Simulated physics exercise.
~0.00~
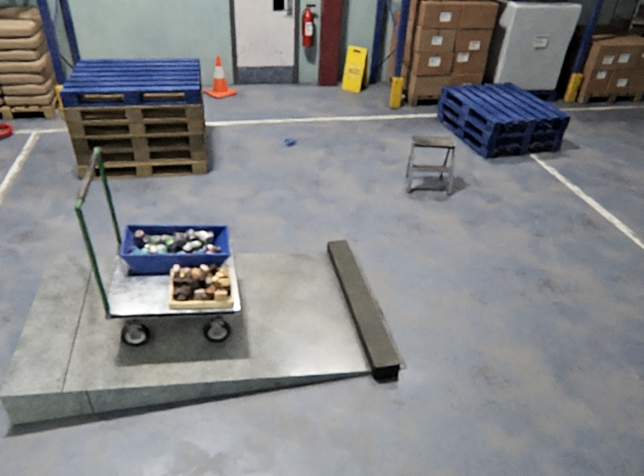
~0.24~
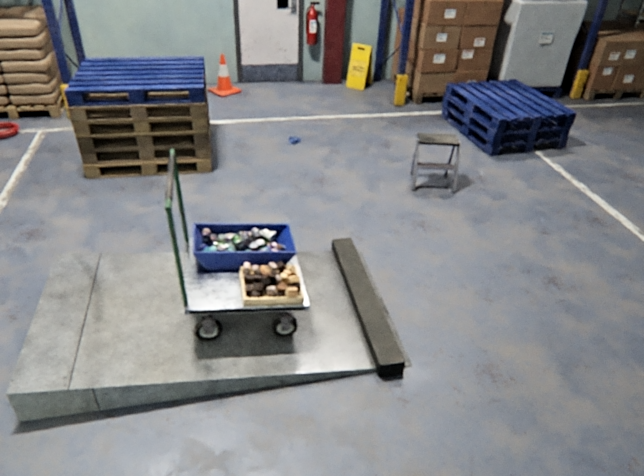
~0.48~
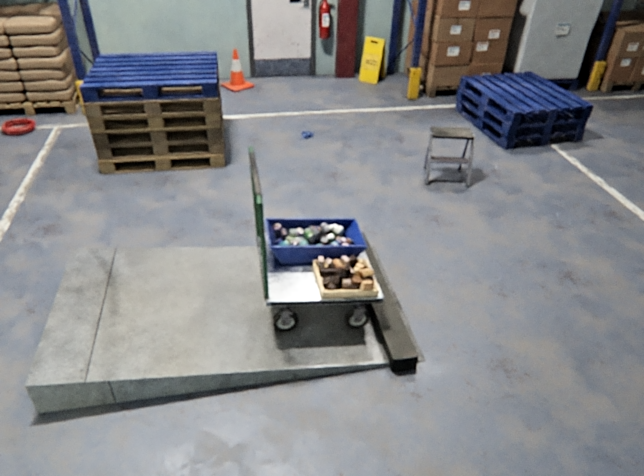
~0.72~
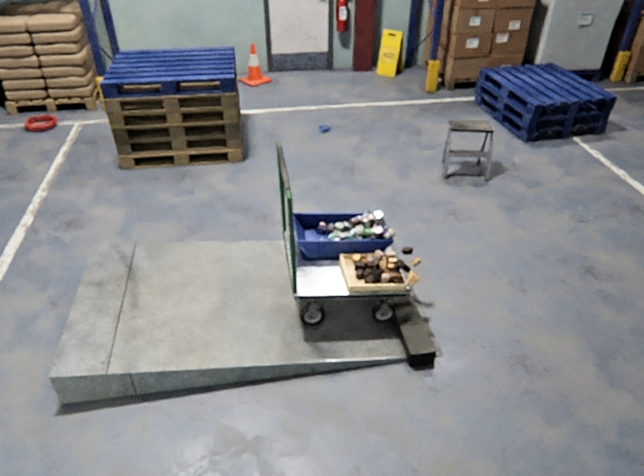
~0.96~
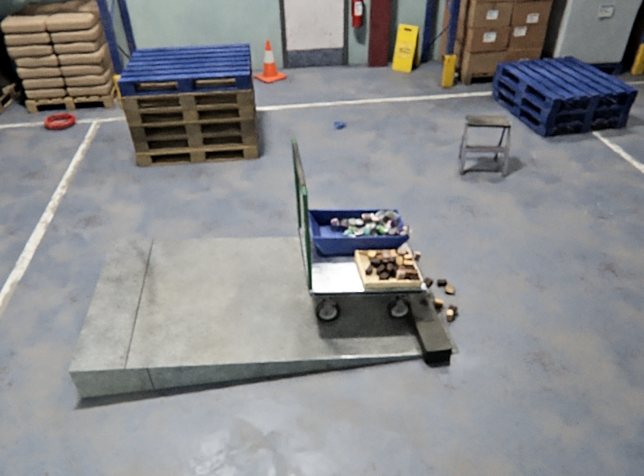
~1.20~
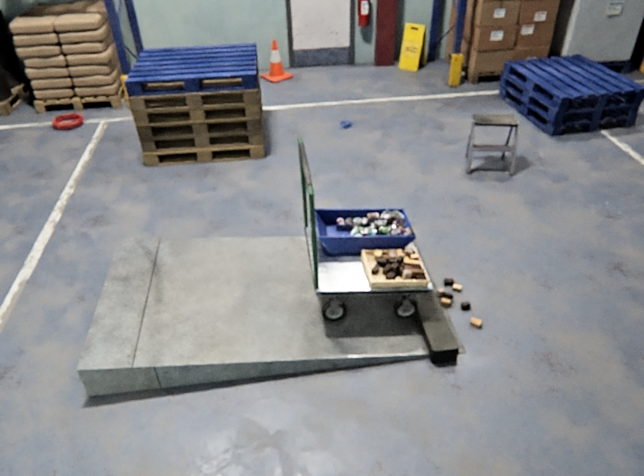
In a warehouse, a cart rolls down a ramp, stops at a step and spills blocks.
